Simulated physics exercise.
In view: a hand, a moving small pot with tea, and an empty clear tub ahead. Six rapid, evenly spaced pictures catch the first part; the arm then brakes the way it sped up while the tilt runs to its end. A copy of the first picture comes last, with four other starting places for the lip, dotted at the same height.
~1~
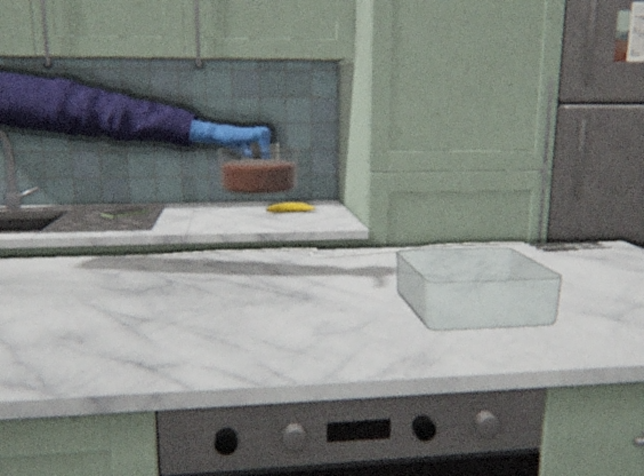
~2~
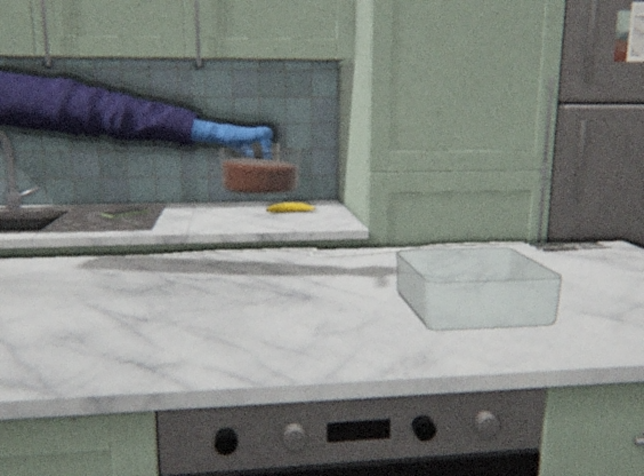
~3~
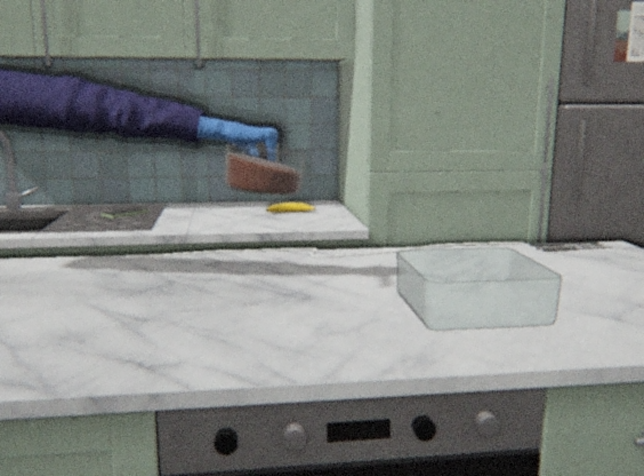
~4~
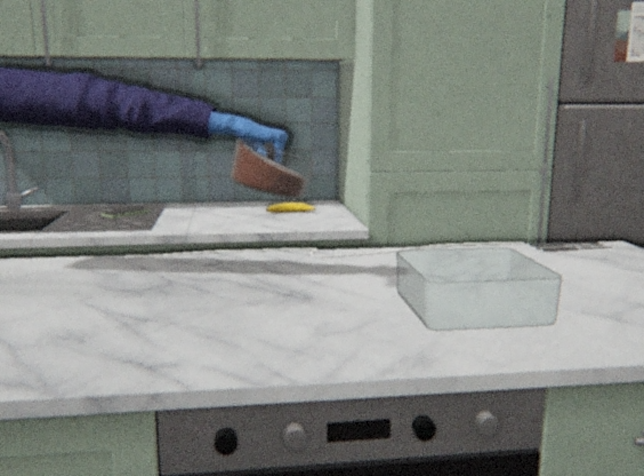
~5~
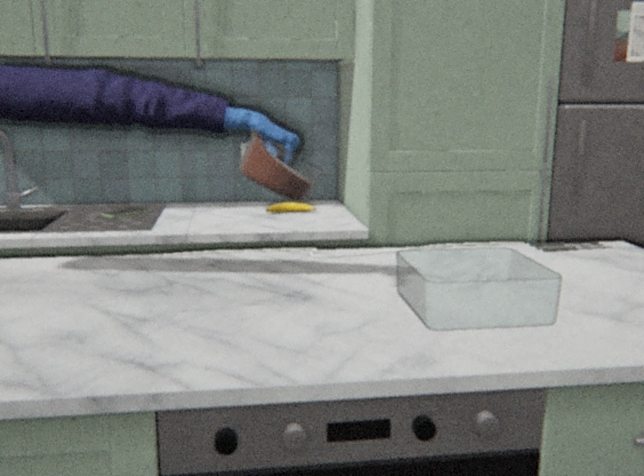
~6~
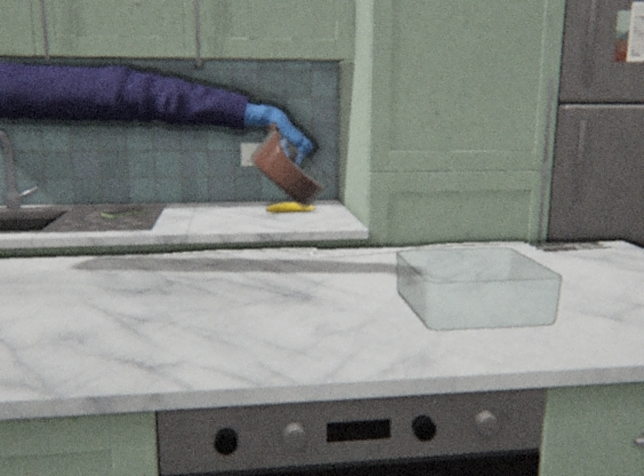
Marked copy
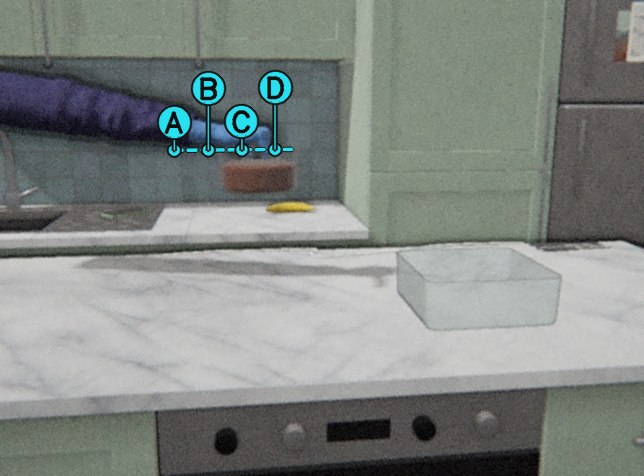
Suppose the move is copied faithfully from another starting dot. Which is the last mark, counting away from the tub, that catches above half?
Take D.
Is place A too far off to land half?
Yes, that goes wrong.
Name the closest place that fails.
Place C.
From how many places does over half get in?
One of the four.
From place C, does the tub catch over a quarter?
No, less.
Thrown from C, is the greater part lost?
Yes.
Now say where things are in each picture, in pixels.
In the first frame, upright, lip at (297, 149); tub from (425, 330) to (555, 324); nothing has left yet.
In the second frame, upright, lip at (299, 150); nothing has left yet.
In the third frame, tipped about 6°, lip at (304, 153); nothing has left yet.
In the fourth frame, tipped about 15°, lip at (313, 159); nothing has left yet.
In the fifth frame, tipped about 27°, lip at (323, 168); nothing has left yet.
In the sixth frame, tipped about 42°, lip at (332, 179); tea is over the rim, down to (270, 131).
On the marked copy, A at (174, 150); B at (208, 150); C at (241, 149); D at (275, 149).
If A is chosen, about 0 % lands in the tub, 100 % falls short.
If B is chosen, about 0 % lands in the tub, 96 % falls short and 4 % goes beside or beyond.
If C is chosen, about 14 % lands in the tub, 81 % falls short and 4 % goes beside or beyond.
If D is chosen, about 69 % lands in the tub, 13 % falls short and 18 % goes beside or beyond.
